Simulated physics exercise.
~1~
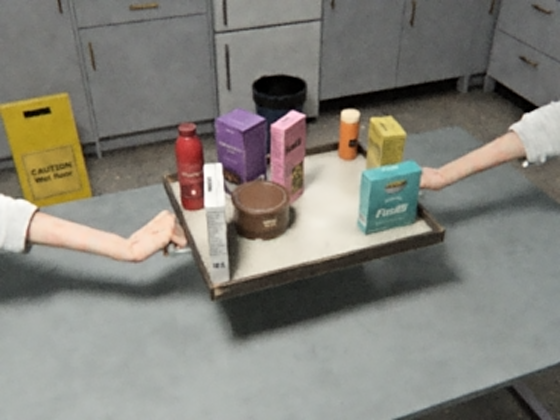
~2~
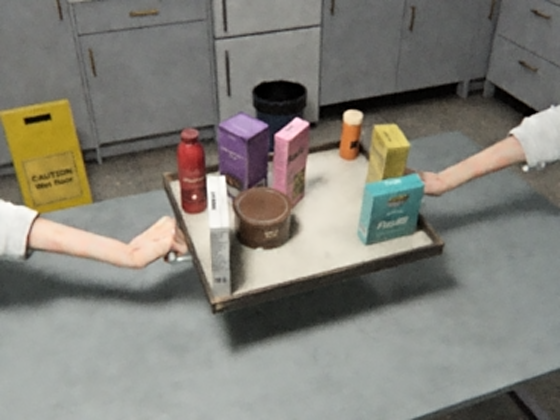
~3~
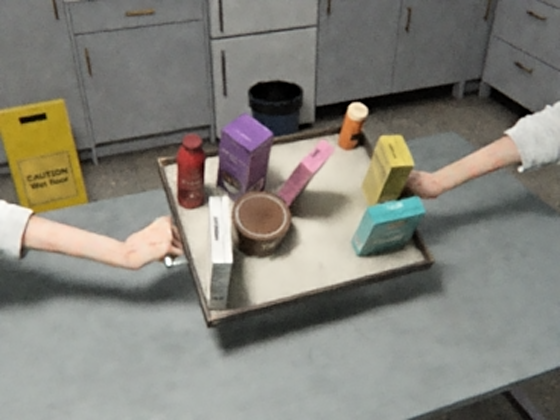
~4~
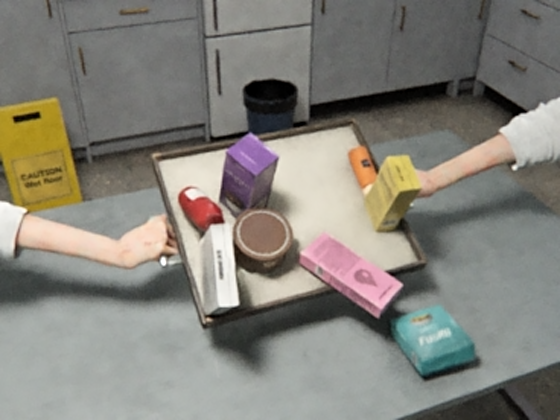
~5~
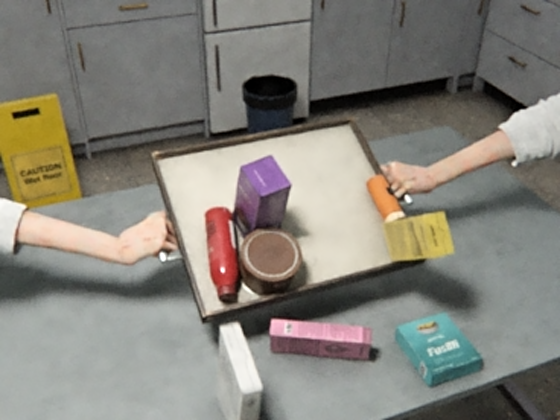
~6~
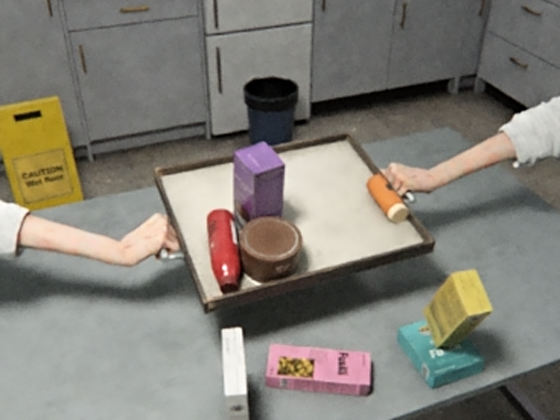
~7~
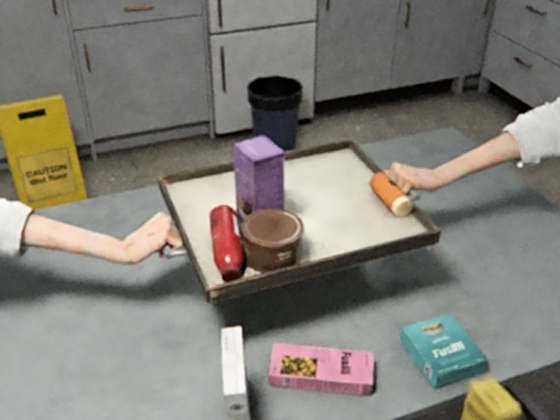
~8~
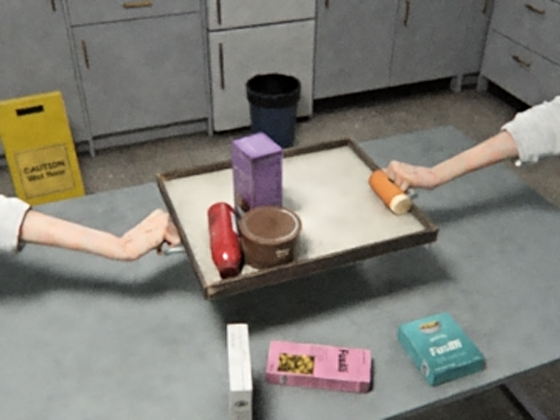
In a kitchen, two hands tilting a loaded tray toward the viewer, spilling four packets before levelling it with four items left.
